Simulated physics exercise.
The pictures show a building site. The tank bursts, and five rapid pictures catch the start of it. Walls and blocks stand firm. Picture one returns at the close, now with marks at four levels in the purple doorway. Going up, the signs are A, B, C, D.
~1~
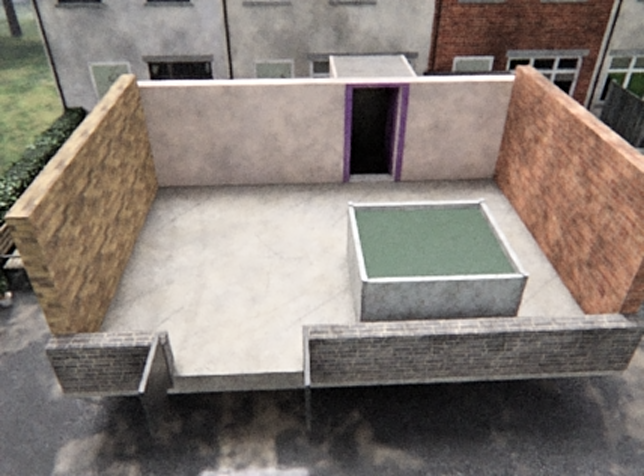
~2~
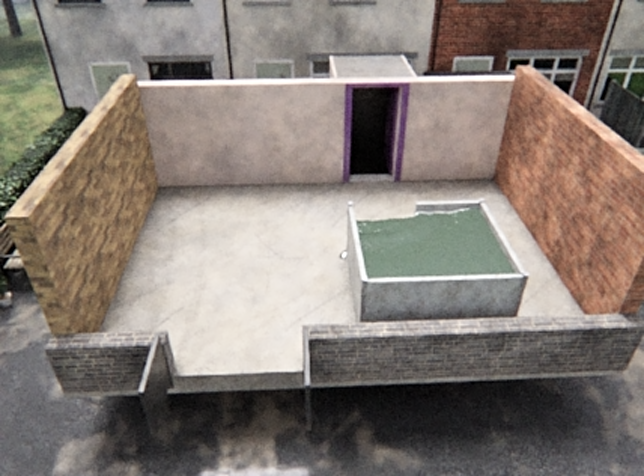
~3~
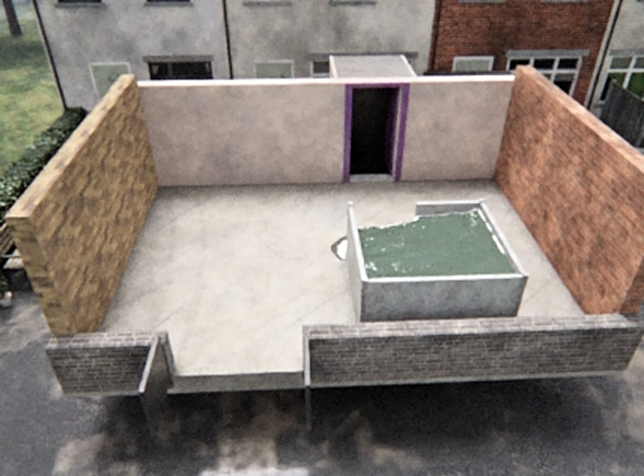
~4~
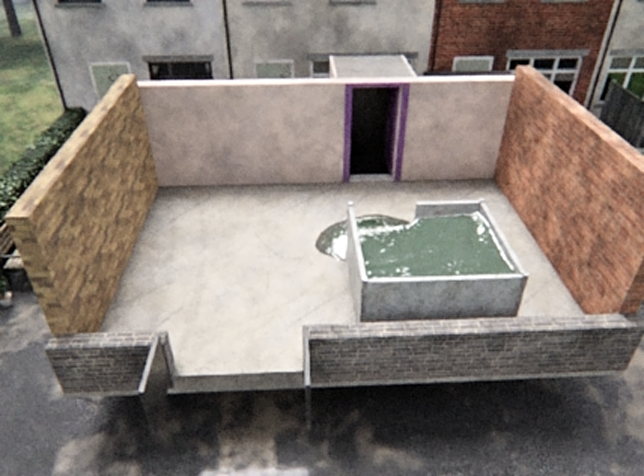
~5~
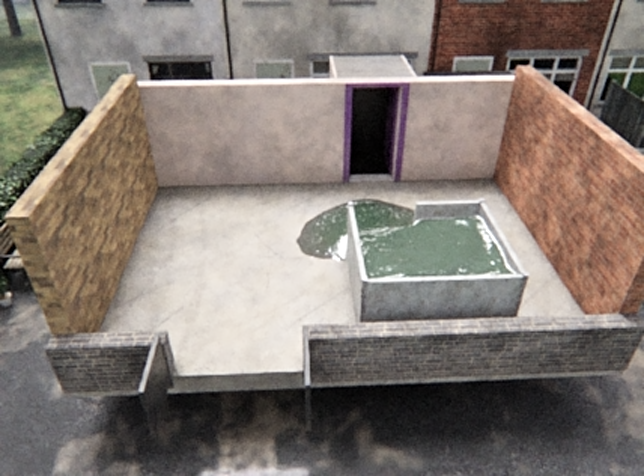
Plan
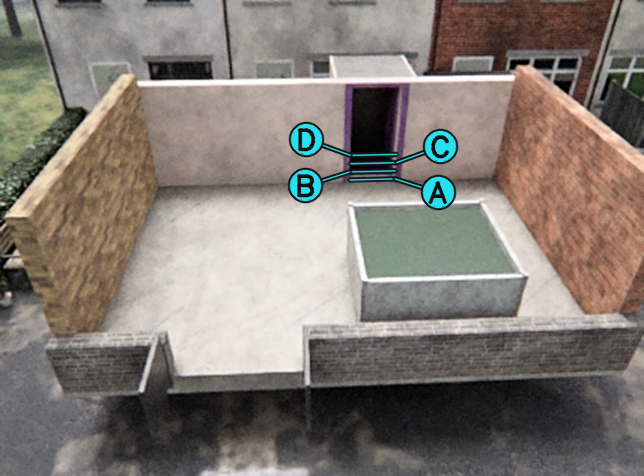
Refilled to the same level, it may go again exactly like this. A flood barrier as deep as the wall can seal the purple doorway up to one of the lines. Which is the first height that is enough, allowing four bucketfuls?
Take C.
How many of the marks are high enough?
Two.
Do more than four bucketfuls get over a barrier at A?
Yes.
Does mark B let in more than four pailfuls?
Yes, it does.
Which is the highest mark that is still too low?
It is B.
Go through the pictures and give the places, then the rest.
Water in the tank at rest, its middle at (429, 242); foot of the purple doorway at (372, 181); open gate at (235, 324), in the first picture.
Water covers 1 % of the ground, its front hidden from here, in the second picture.
Water covers 3 % of the ground, its front hidden from here, in the third picture.
Front seen at (322, 241), 7 % of the ground wet, in the fourth picture.
Front seen at (361, 201), 12 % of the ground wet, in the fifth picture.
On the marked copy, A at (372, 179); B at (372, 171); C at (373, 163); D at (373, 154); from the bottom up A, B, C, D.
If A is chosen, dozens of bucketfuls pour in.
If B is chosen, some 15 bucketfuls get in.
If C is chosen, a splash gets over, under a bucket.
If D is chosen, nothing gets over.
